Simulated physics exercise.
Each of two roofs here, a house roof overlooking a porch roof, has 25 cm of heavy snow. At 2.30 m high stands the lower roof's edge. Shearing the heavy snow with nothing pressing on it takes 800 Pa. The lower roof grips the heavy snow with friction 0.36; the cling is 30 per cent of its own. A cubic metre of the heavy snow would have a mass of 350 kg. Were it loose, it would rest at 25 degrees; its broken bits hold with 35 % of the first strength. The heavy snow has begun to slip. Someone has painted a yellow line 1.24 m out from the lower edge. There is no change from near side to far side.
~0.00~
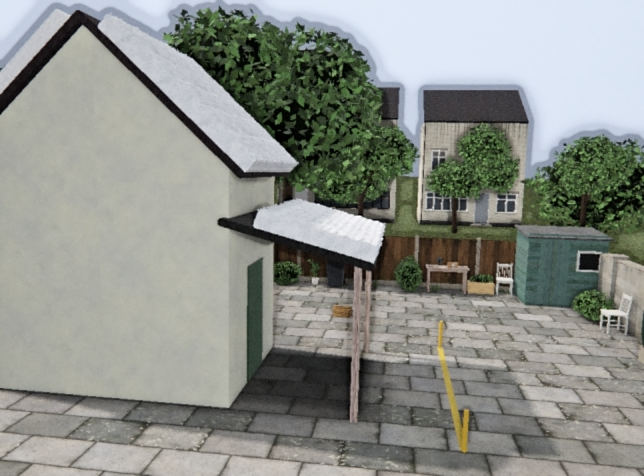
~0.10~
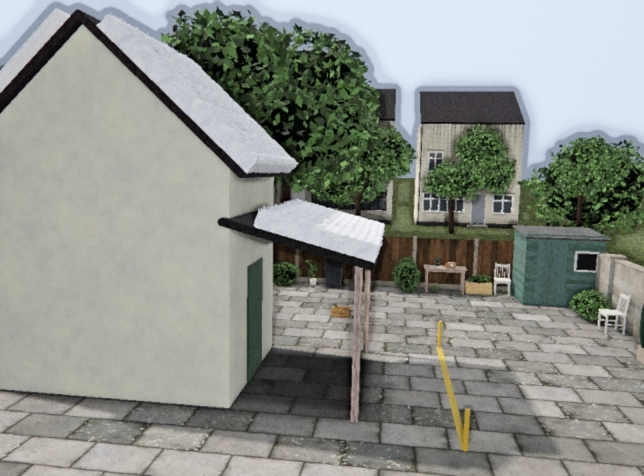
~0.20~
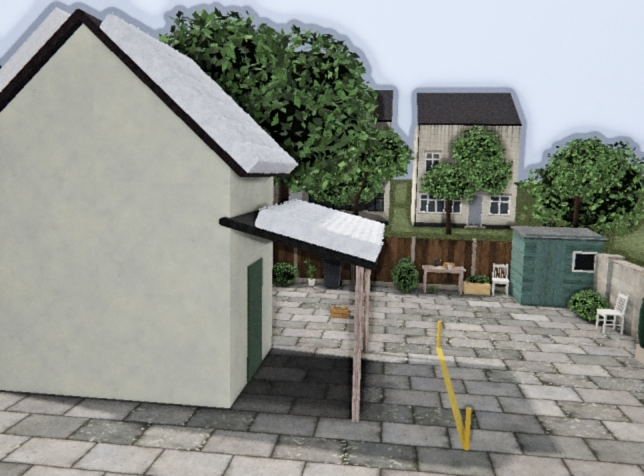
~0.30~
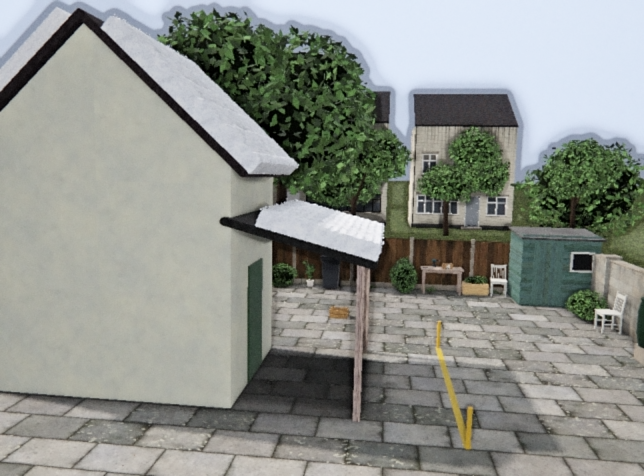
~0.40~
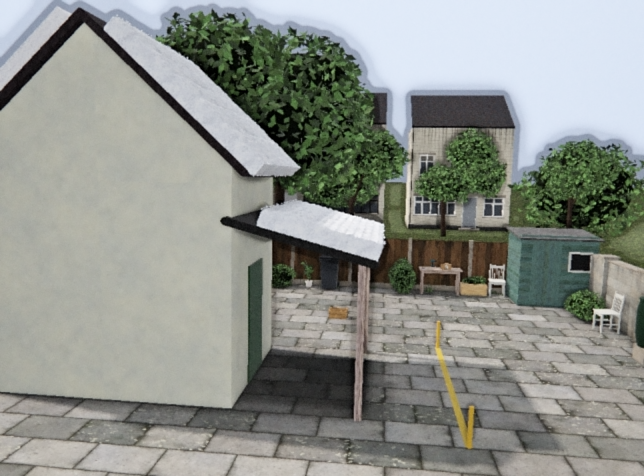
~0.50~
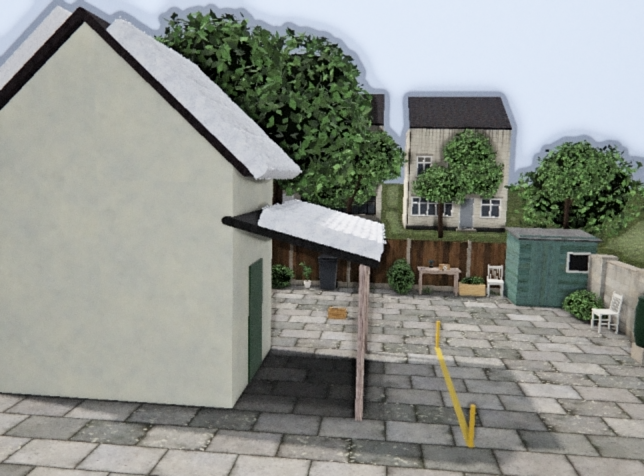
Snow on the house roof slides slightly down toward the snowy porch roof below.
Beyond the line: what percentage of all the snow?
I would say close to 0 percent.
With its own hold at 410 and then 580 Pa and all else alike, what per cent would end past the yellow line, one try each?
First try roughly 12 per cent, second try roughly 3 per cent.
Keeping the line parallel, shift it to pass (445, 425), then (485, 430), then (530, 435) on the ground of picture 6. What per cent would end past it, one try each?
0 %, then 0 %, then 0 %.
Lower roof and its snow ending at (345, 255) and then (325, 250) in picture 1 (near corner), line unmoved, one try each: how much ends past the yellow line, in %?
0 %, then 1 %.
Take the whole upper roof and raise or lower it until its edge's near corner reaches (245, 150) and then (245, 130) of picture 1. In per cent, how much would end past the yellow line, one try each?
2 %, then 10 %.
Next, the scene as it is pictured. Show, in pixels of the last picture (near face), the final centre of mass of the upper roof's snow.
Somewhere about (286, 192), I'd say.
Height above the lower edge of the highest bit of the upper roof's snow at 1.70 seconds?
About 2.2 m.
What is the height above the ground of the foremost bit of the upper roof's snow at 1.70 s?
2.8 m, roughly.
By 1.05 s, none is below the lower edge and 0 % is past the line.
By 1.70 s, none is below the lower edge and 0 % is past the line.
By 2.35 s, none is below the lower edge and 0 % is past the line.
By 3.00 s, none is below the lower edge and 0 % is past the line.
By 3.10 s, at the end, none is below the lower edge and 0 % is past the line.
